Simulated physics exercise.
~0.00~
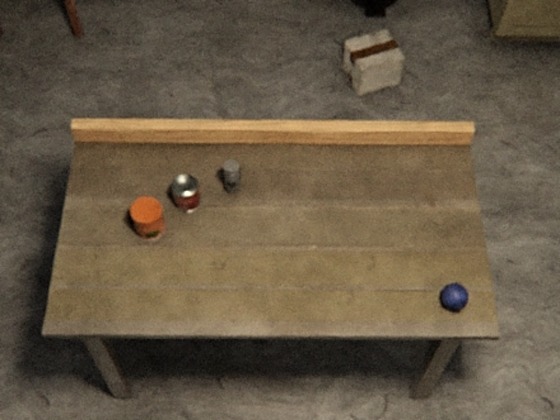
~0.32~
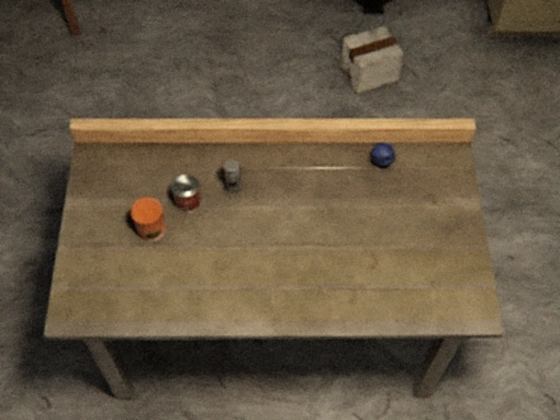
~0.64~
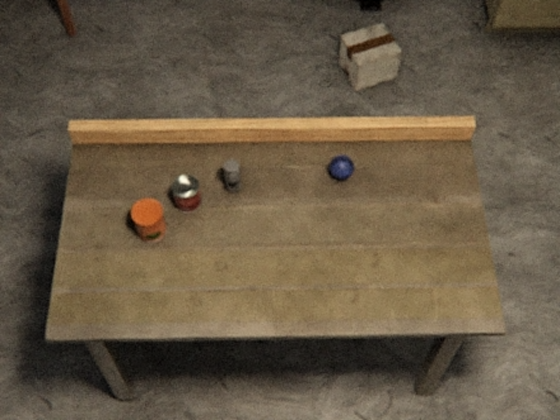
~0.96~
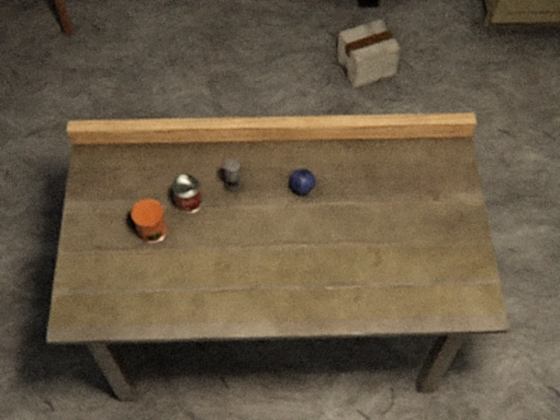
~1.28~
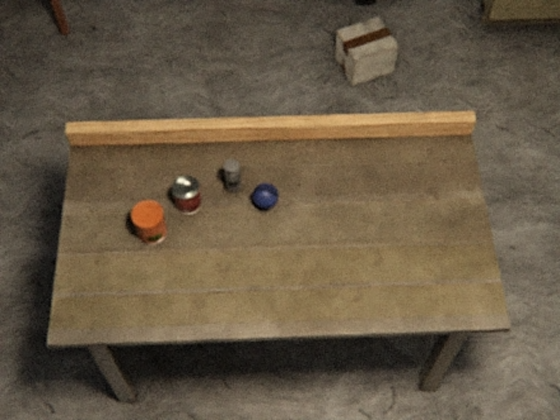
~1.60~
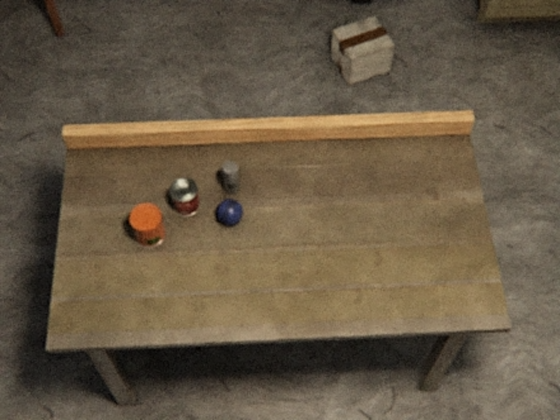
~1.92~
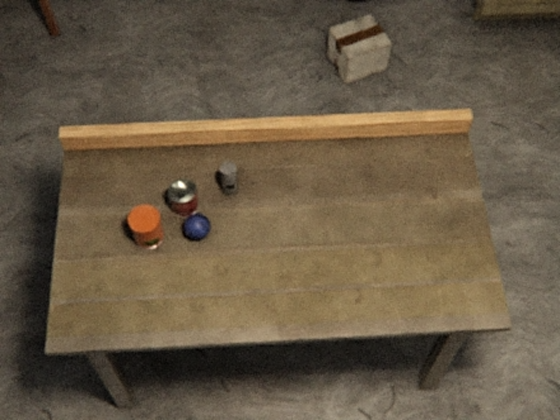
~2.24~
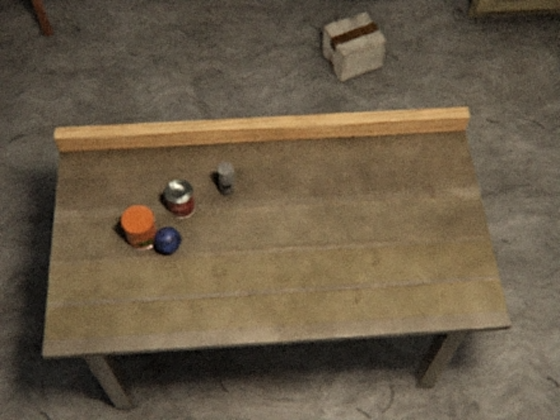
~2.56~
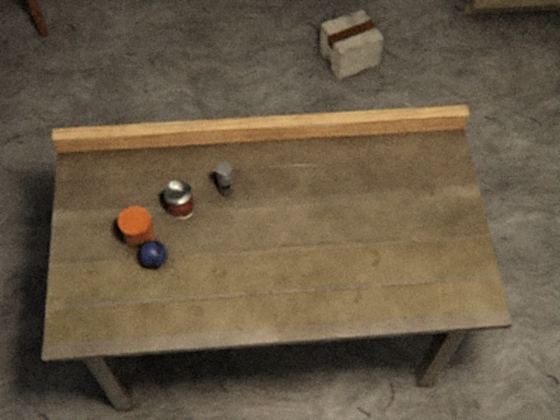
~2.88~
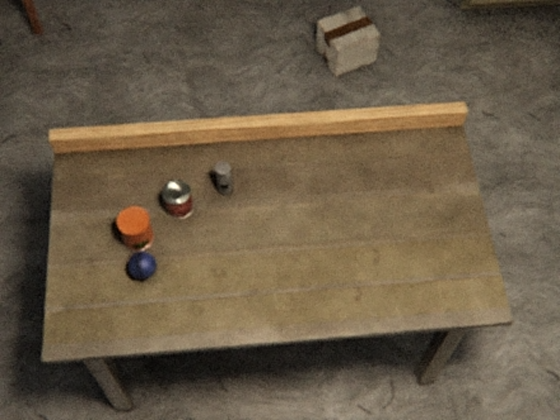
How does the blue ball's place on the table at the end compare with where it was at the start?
At the start the blue ball is near the right end of the table, towards the front. By the end it is on the left side, just in front of the orange tin.
